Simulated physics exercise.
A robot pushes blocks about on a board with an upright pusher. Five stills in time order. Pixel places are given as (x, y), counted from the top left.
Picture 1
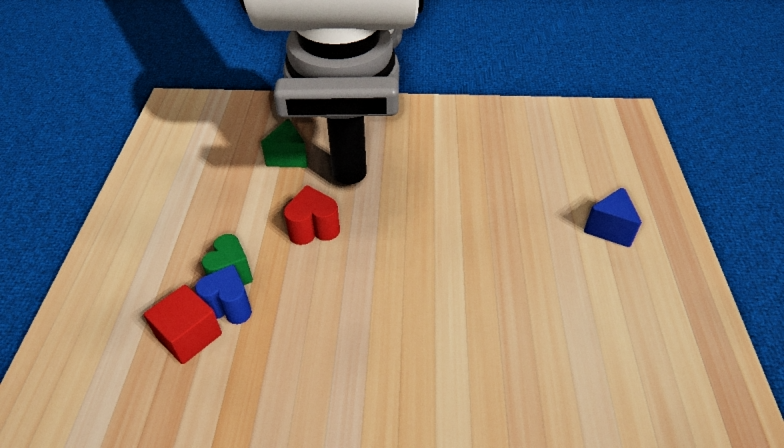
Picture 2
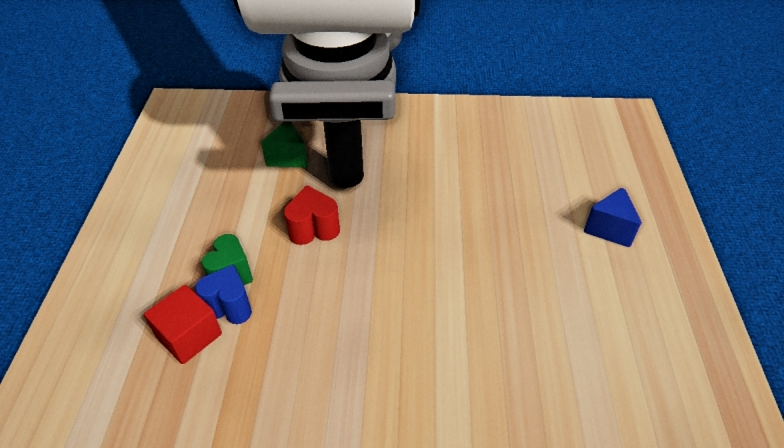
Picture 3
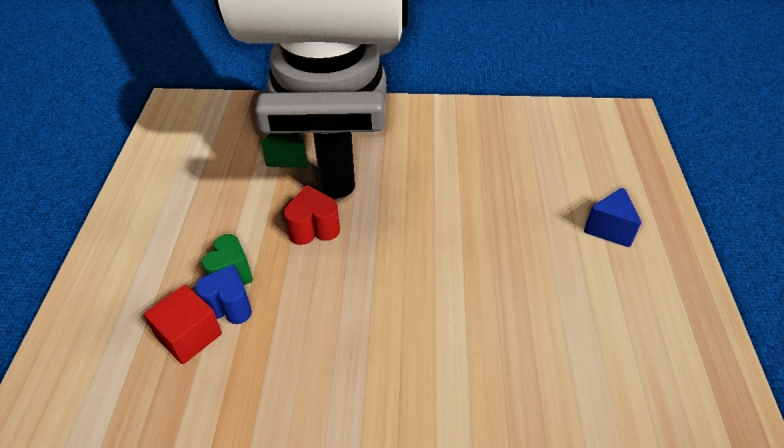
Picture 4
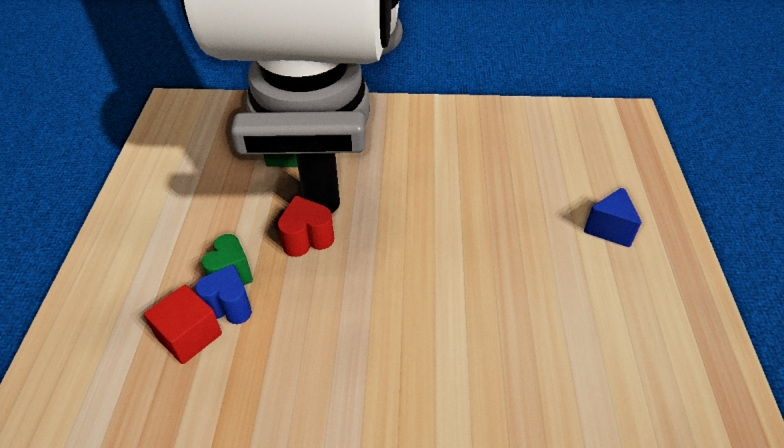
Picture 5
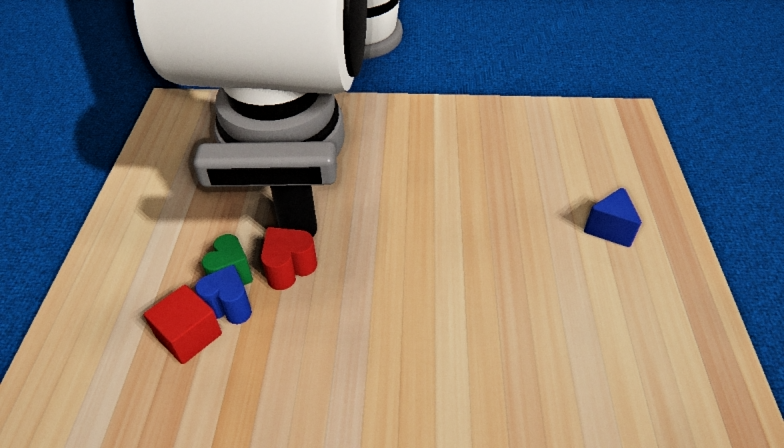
On a wooden board over a blue surface, a robot arm holds its black upright pusher near a red heart-shaped block, with green, blue and red blocks around it. The pusher moves slightly left and toward the viewer, then pushes the red heart down and left, closer to the green and blue hearts.
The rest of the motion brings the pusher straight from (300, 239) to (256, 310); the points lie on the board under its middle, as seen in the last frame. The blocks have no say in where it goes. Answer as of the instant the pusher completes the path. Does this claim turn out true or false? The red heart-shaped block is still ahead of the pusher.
This is true.
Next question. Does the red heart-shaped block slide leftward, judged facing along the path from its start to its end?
Yes.
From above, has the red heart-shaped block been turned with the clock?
I'd say no.
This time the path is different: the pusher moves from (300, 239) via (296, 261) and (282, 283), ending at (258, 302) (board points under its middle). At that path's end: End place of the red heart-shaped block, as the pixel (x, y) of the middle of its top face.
Top centre: (253, 315).
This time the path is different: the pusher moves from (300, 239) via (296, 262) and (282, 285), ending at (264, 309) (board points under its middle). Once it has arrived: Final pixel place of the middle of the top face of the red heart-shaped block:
At pixel (251, 323).
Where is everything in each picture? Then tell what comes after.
Lower end of the pusher (350, 173), tops of blocks, red square piece (178, 312), blue heart-shaped block (222, 284), green heart-shaped block (224, 252), red heart-shaped block (310, 204), in the first picture.
Pusher (347, 176), blocks as before, in the second picture.
Pusher (338, 186), blocks as before, in the third picture.
Pusher (322, 204), red heart-shaped block (303, 215), in the fourth picture.
Pusher (299, 230), red square piece (178, 312), blue heart-shaped block (222, 284), green heart-shaped block (224, 252), red heart-shaped block (284, 244), in the fifth picture.
The first path, step by step. Halfway along, pusher (276, 264); red heart-shaped block (265, 283).
At the end, pusher (254, 301); red square piece (170, 315); blue heart-shaped block (208, 288), turned 20° clockwise; green heart-shaped block not moved; red heart-shaped block (259, 321), turned 30° anticlockwise.
